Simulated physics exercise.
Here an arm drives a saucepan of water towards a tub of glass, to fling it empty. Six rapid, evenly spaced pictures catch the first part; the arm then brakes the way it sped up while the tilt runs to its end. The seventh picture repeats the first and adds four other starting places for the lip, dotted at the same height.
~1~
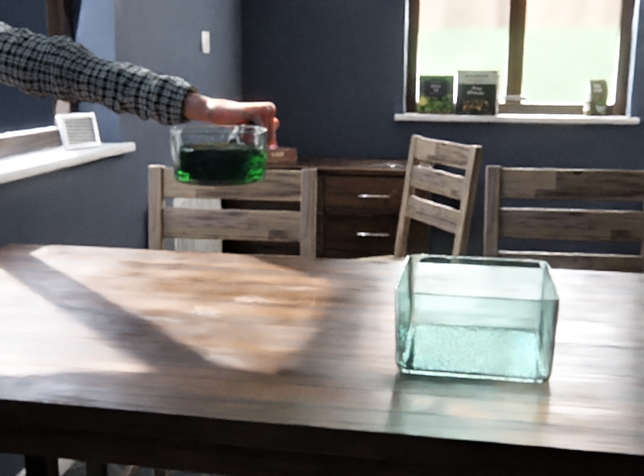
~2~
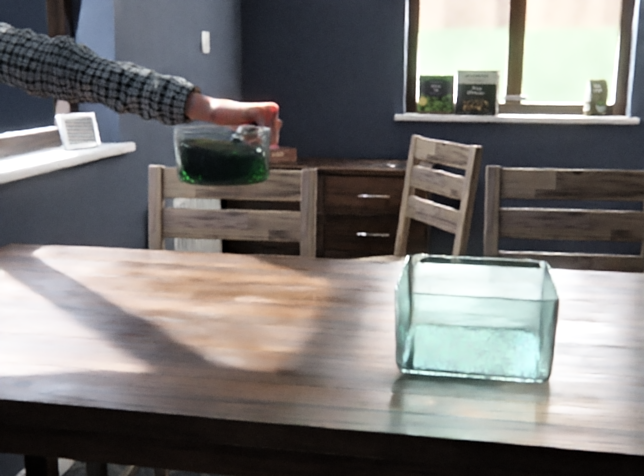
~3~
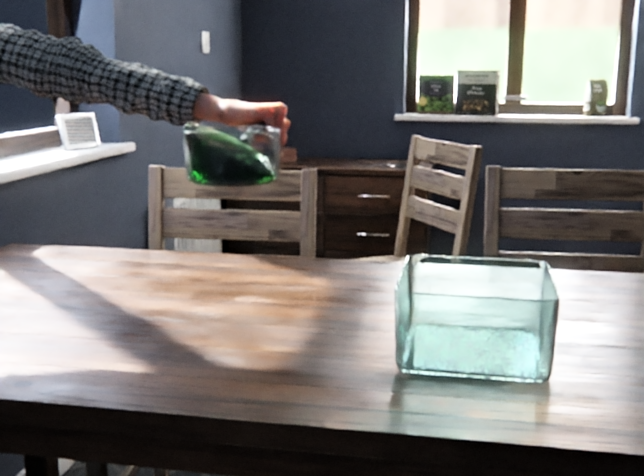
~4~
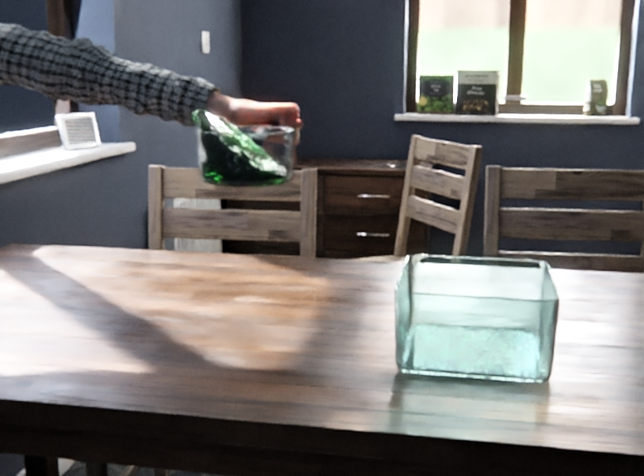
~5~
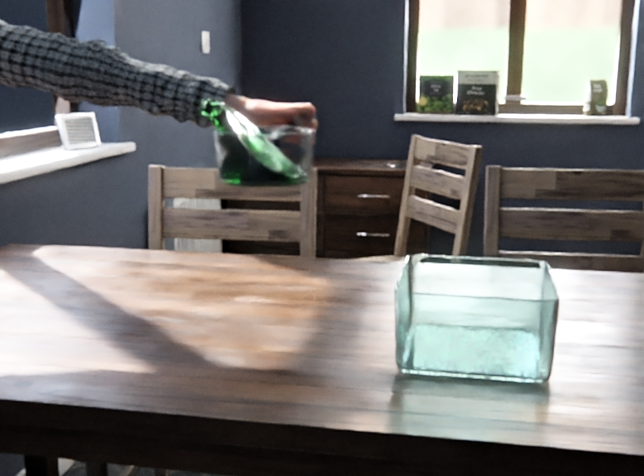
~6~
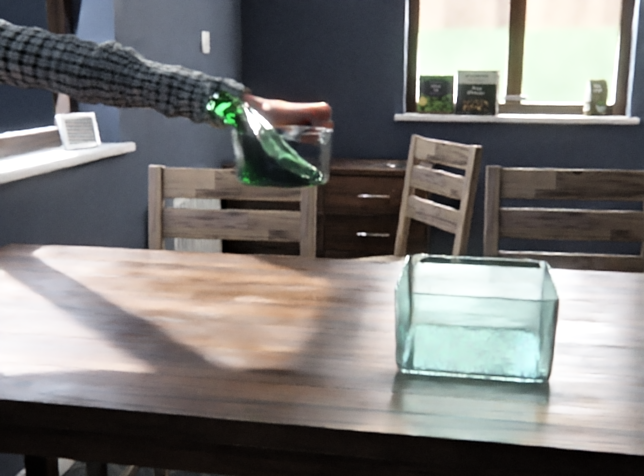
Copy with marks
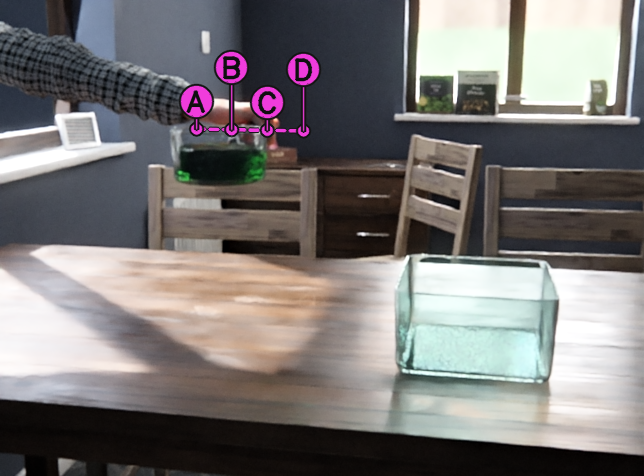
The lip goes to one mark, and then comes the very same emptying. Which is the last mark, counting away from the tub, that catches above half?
The limit is D.
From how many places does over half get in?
One of them.
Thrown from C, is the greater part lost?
Yes, that goes wrong.
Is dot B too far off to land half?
Yes, it does.
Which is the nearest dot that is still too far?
It is C.
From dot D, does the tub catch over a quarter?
Yes.
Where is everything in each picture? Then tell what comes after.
Upright, lip at (263, 130); tub from (395, 369) to (552, 381); nothing has left yet.
Upright, lip at (266, 130); nothing has left yet.
Upright, lip at (276, 130); water is over the rim, down to (195, 128).
Upright, lip at (291, 130); water is over the rim, down to (221, 129).
Upright, lip at (309, 131); water is over the rim, down to (229, 129).
Upright, lip at (328, 131); water is over the rim, down to (240, 129).
On the marked copy, A at (196, 129); B at (231, 129); C at (267, 130); D at (303, 131).
With A, about 0 % lands in the tub, 100 % falls short.
With B, about 7 % lands in the tub, 92 % falls short.
With C, about 37 % lands in the tub, 60 % falls short and 4 % goes beside or beyond.
With D, about 82 % lands in the tub, 13 % falls short and 5 % goes beside or beyond.
